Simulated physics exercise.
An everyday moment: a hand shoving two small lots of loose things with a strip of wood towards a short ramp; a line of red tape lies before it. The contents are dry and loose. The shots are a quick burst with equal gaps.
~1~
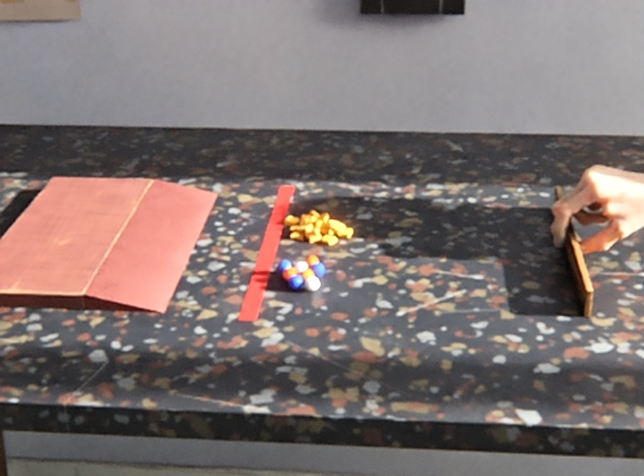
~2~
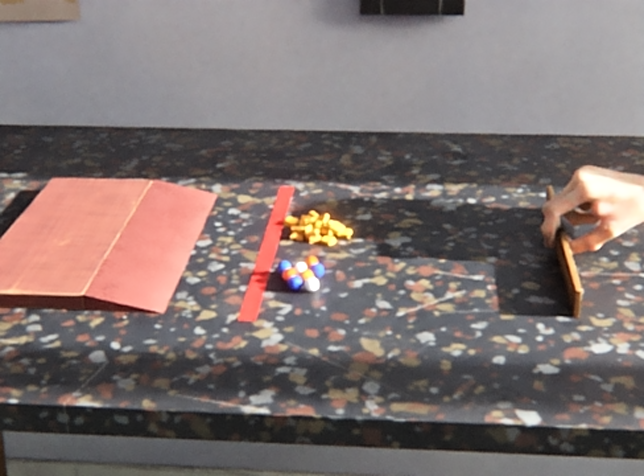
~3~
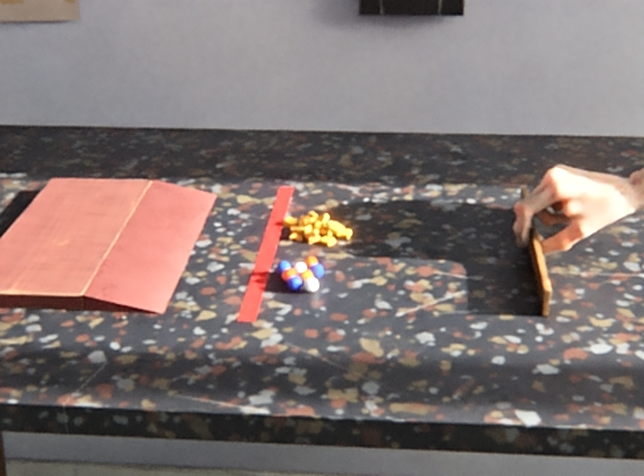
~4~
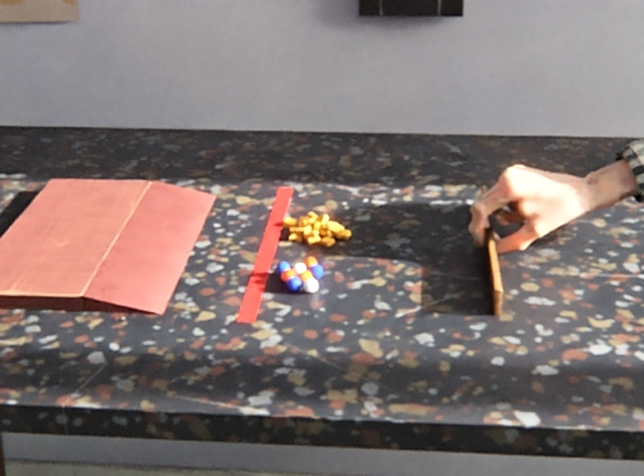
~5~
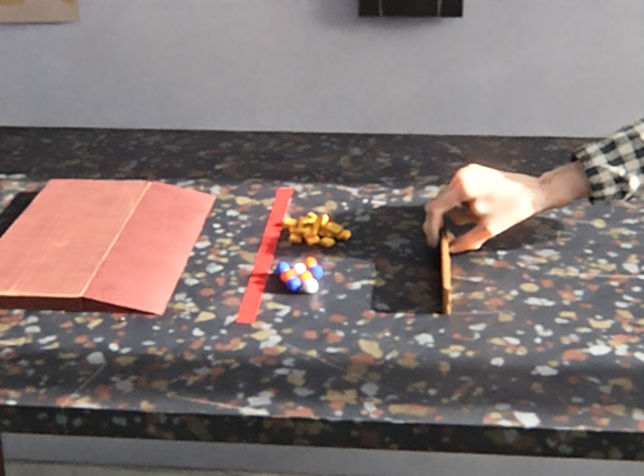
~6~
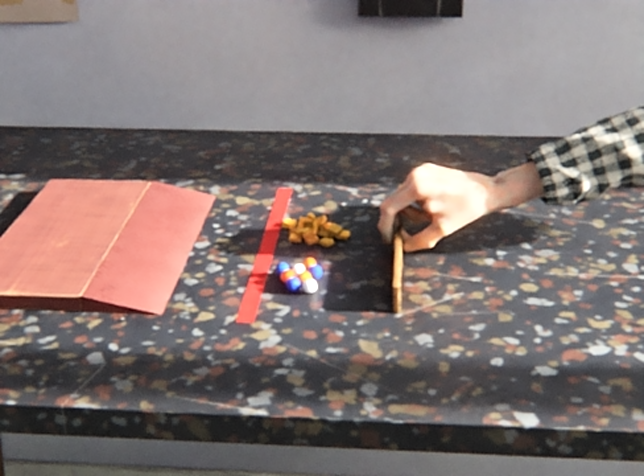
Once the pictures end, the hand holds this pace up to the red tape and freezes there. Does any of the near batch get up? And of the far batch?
The near batch sends pieces over the top and the far batch falls short of the top.
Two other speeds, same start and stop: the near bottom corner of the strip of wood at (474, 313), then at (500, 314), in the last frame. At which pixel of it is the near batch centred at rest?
At about (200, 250), and at (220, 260).
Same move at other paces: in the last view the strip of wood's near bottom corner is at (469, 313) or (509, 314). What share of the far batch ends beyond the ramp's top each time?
First some 0, then 0 per cent.
Then, 0.11 s on from there, strip of wood still moving, near (315, 228); near batch the whole lot short of the ramp; far batch the whole lot short of the ramp.
Then, 0.24 s on from there, strip of wood stopped at the red tape; near batch near a quarter on the ramp, the bulk short of the ramp; far batch the whole lot short of the ramp.
Then, 0.52 s on from there, strip of wood stopped at the red tape; near batch the whole lot past the top; far batch the bulk on the ramp, near a quarter short of the ramp.
In the end, strip of wood stopped at the red tape; near batch the whole lot past the top; far batch none at all past the top, the bulk on the ramp, near a quarter short of the ramp.
